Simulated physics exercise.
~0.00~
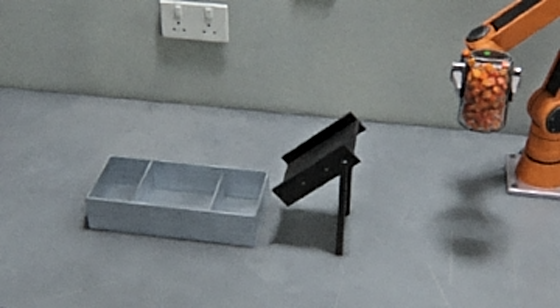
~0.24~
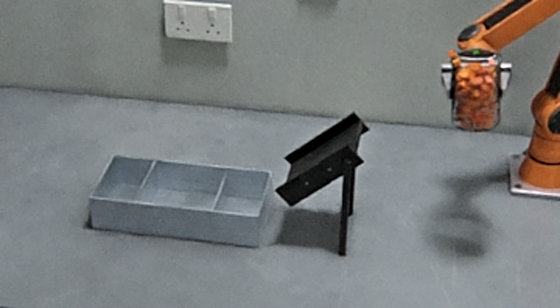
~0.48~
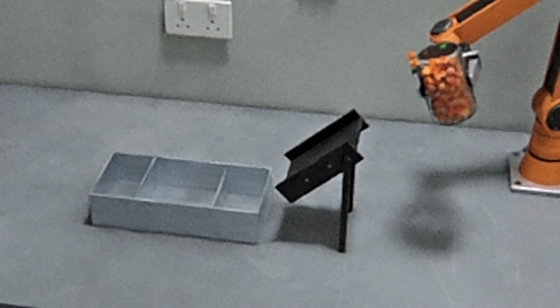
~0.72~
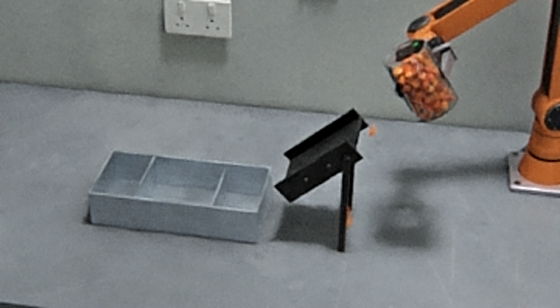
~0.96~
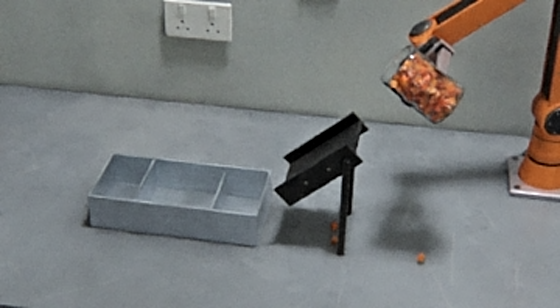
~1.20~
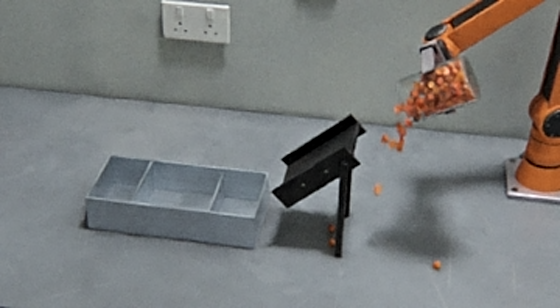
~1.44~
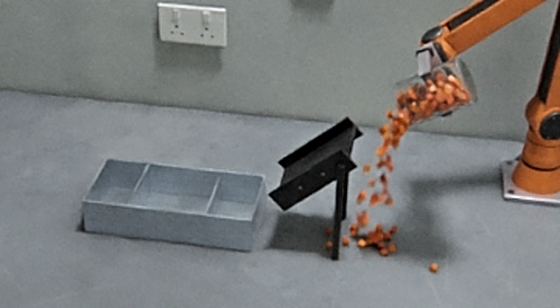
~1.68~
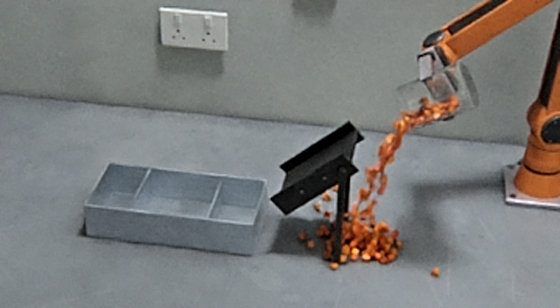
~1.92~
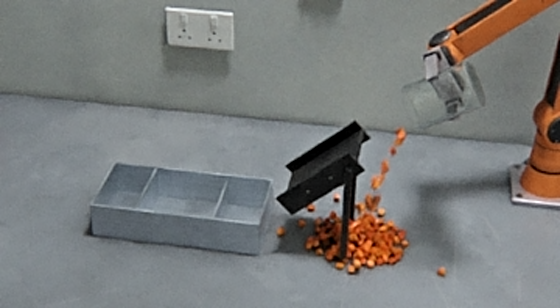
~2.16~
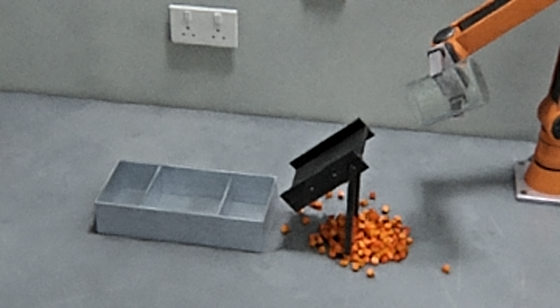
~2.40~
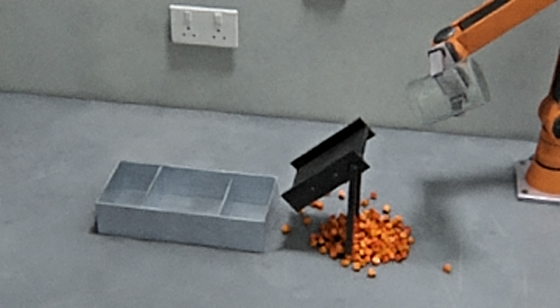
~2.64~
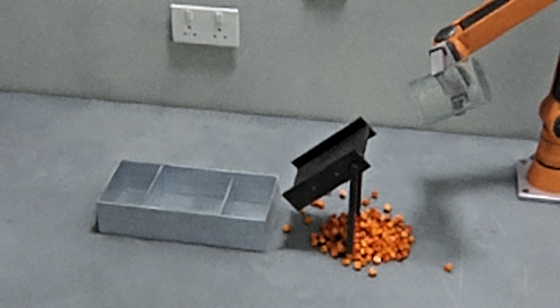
An orange robot arm carried a clear tumbler of orange vegetable pieces left, tipped it toward a black chute, then drew back and poured. The pieces missed the chute and piled around its leg, leaving the grey divided tray empty.
